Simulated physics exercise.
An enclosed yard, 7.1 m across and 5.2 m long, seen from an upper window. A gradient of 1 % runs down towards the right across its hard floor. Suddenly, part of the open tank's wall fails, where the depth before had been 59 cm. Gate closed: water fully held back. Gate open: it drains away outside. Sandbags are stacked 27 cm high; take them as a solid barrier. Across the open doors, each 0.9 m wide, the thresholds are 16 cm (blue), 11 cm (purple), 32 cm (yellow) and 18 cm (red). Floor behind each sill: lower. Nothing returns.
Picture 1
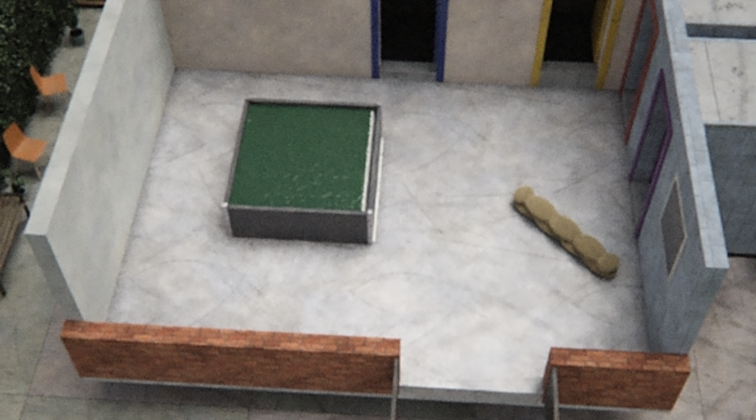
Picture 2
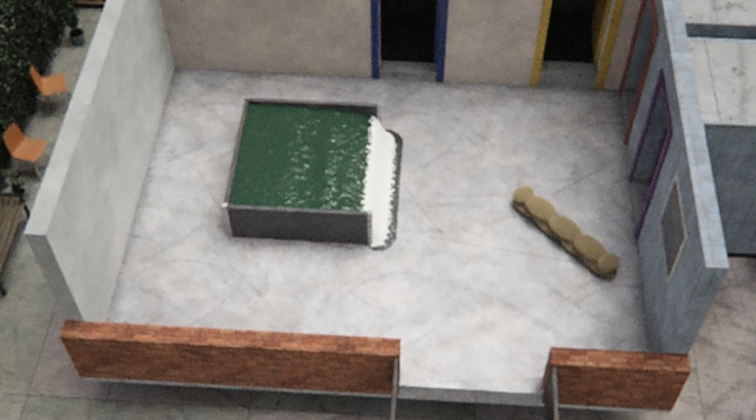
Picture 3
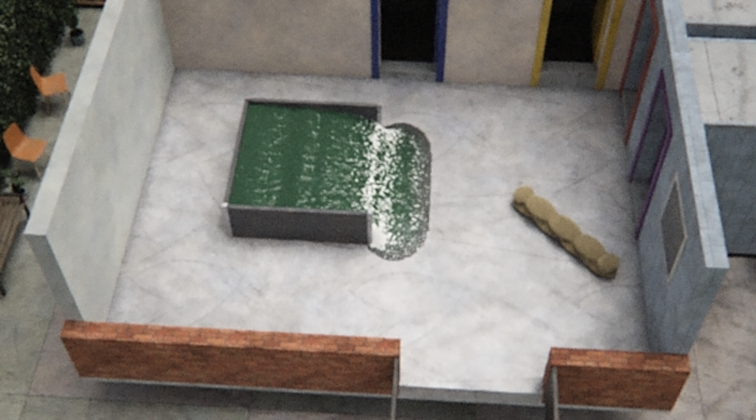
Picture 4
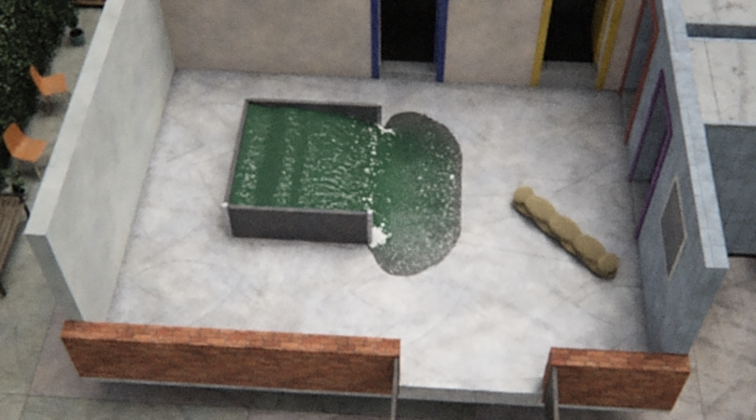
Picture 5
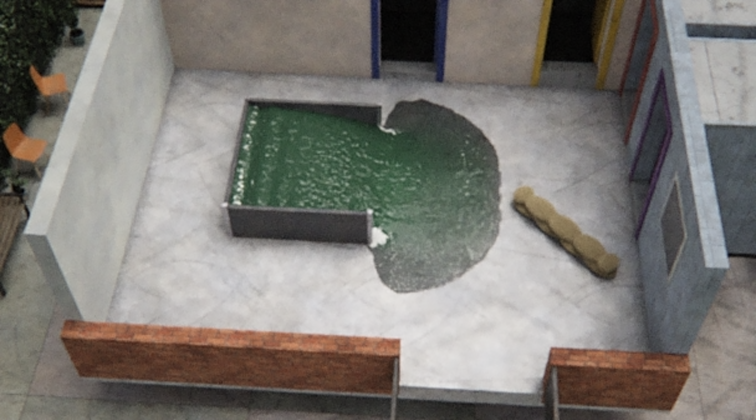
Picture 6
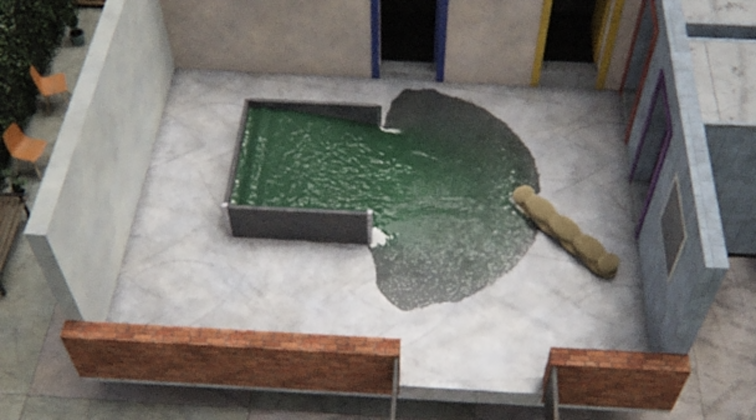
In a walled yard seen from above, the right side of an open tank gives way and green water pours out, spreading rightward across the pale floor in a widening rounded sheet that reaches the near end of the stacked sandbags.
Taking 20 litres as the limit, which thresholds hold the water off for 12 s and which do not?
Result: The blue door falls short of the limit; the purple door surpasses the limit; the yellow door falls short of the limit; the red door surpasses the limit.
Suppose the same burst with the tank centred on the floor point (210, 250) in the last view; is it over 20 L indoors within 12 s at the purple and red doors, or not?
Purple door held, red door held.
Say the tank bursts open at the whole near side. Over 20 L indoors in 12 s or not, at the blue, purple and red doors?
Then: Blue short of it, purple short of it, red short of it.
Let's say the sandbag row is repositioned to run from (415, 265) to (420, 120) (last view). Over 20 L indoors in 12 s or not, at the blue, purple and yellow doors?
Result - blue: Yes, exceeded, purple: No, not exceeded, yellow: No, not exceeded.
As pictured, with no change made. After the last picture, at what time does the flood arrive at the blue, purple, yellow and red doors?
Blue 0.3 s, purple 0.6 s, yellow 0.8 s, red 0.7 s.
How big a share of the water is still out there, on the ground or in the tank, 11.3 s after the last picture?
Some 76 out of every hundred parts.
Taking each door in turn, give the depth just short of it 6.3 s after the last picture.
You'd get blue at 9 cm, purple at 11 cm, yellow at 14 cm, and red at 12 cm.
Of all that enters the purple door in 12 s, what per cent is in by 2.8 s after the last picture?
About 30%.
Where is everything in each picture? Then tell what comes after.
The first frame shows still water, 59 cm deep, in the open tank at (306, 157).
In the second frame, the front is at (384, 132), 1.1 m from the gap at (373, 179); 0.5 m2 of floor is under water; 59 cm left at the back of the open tank.
In the third frame, water pours out at (373, 180) and has run 1.3 m, to (412, 131); typically 11 cm deep outside, 59 cm at the open tank's back.
In the fourth frame, water pours out at (373, 180) and has run 1.5 m, to (428, 123); typically 9 cm deep outside, 58 cm at the open tank's back.
In the fifth frame, the front is at (471, 128), 1.9 m from the gap at (373, 181); 4.5 m2 of floor is under water; 51 cm left at the back of the open tank.
In the sixth frame, the front is at (527, 158), 2.4 m from the gap at (373, 181); 6.3 m2 of floor is under water; 50 cm left at the back of the open tank.
Then, 0.7 s after the last picture water covers 40 % of the floor and is deepest (34 cm) near (516, 198); blue door 2 cm at the sill, 0 L in, purple door 2 cm at the sill, 1 L in, yellow door not reached, red door not reached.
Then, 1.5 s after the last picture water covers 50 % of the floor and is deepest (45 cm) near (649, 383); blue door 1 cm at the sill, 0 L in, purple door 15 cm at the sill, 9 L in, yellow door 15 cm at the sill, 0 L in, red door 31 cm at the sill, 6 L in.
Then, 2.8 s after the last picture water covers 50 % of the floor and is deepest (28 cm) near (649, 383); blue door 2 cm at the sill, 0 L in, purple door 13 cm at the sill, 23 L in, yellow door 20 cm at the sill, 0 L in, red door 23 cm at the sill, 73 L in.
Then, 6.3 s after the last picture water covers 80 % of the floor and is deepest (14 cm) near (618, 104); blue door 9 cm at the sill, 0 L in, purple door 11 cm at the sill, 76 L in, yellow door 14 cm at the sill, 0 L in, red door 12 cm at the sill, 84 L in.
Then, 11.3 s after the last picture water covers 95 % of the floor and is deepest (8 cm) near (198, 220); blue door 4 cm at the sill, 0 L in, purple door 7 cm at the sill, 77 L in, yellow door 6 cm at the sill, 0 L in, red door 8 cm at the sill, 84 L in.
